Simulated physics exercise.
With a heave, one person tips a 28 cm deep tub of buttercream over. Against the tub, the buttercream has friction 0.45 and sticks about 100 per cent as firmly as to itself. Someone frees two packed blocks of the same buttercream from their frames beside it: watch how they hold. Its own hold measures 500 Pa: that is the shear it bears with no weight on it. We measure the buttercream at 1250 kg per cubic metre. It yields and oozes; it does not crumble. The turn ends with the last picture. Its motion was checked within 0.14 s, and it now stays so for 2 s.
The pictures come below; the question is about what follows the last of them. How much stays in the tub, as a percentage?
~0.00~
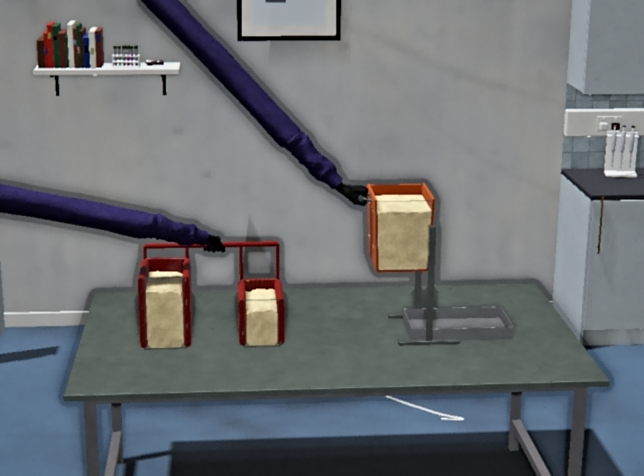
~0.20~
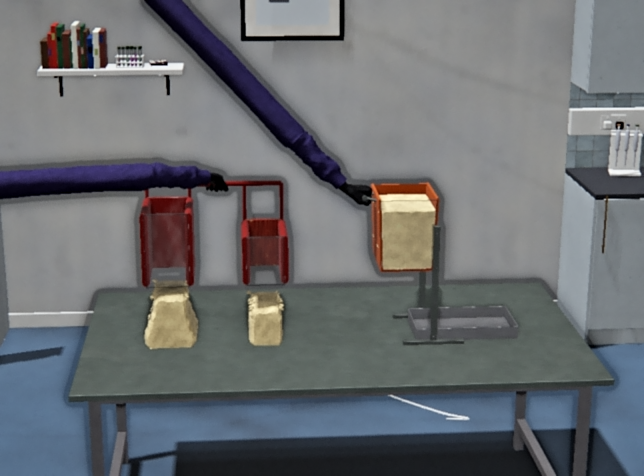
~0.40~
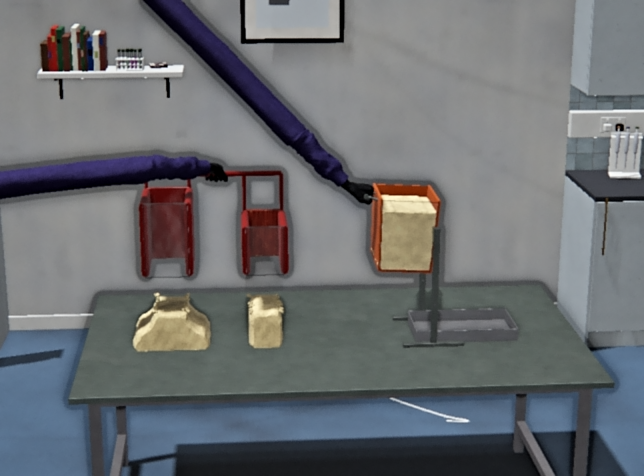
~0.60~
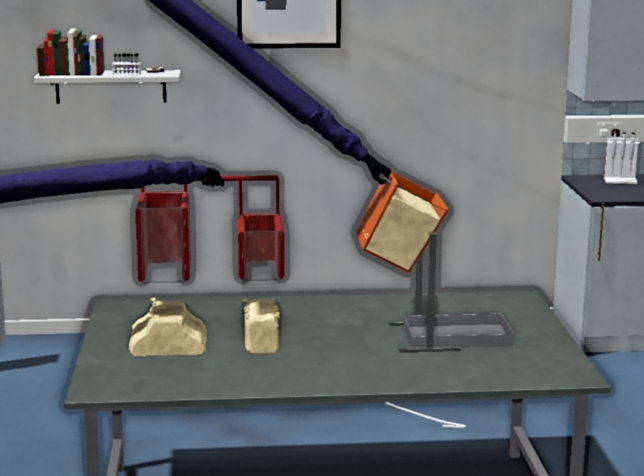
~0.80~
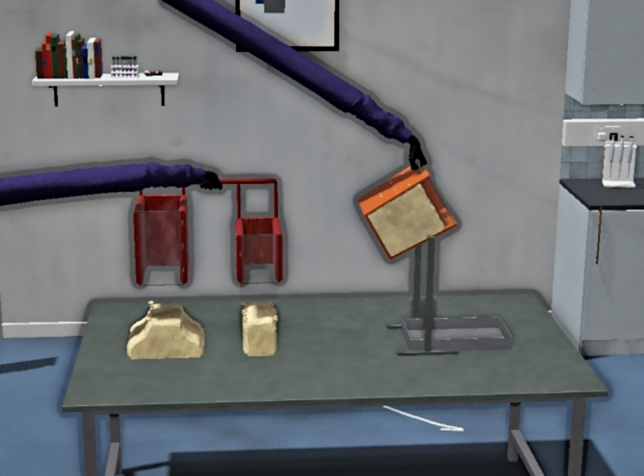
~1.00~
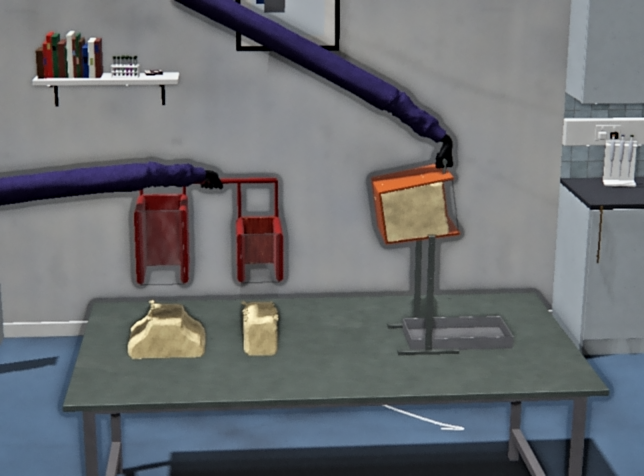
100 %.
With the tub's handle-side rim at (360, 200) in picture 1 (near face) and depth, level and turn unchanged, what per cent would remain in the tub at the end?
The tub would keep roughly 65 percent.
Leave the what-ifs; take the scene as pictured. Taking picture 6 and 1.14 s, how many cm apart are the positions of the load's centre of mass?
Measured shift, roughly 0 cm.
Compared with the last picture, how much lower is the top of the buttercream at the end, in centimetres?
0 cm.
After 1.14 s, the tub is at 81 degrees and holds 100 %.
After 1.31 s, the tub is at 81 degrees and holds 100 %.
After 1.48 s, the tub is at 81 degrees and holds 100 %.
After 1.65 s, the tub is at 81 degrees and holds 100 %.
After 3.00 s, at the end, the tub is at 81 degrees and holds 100 %.
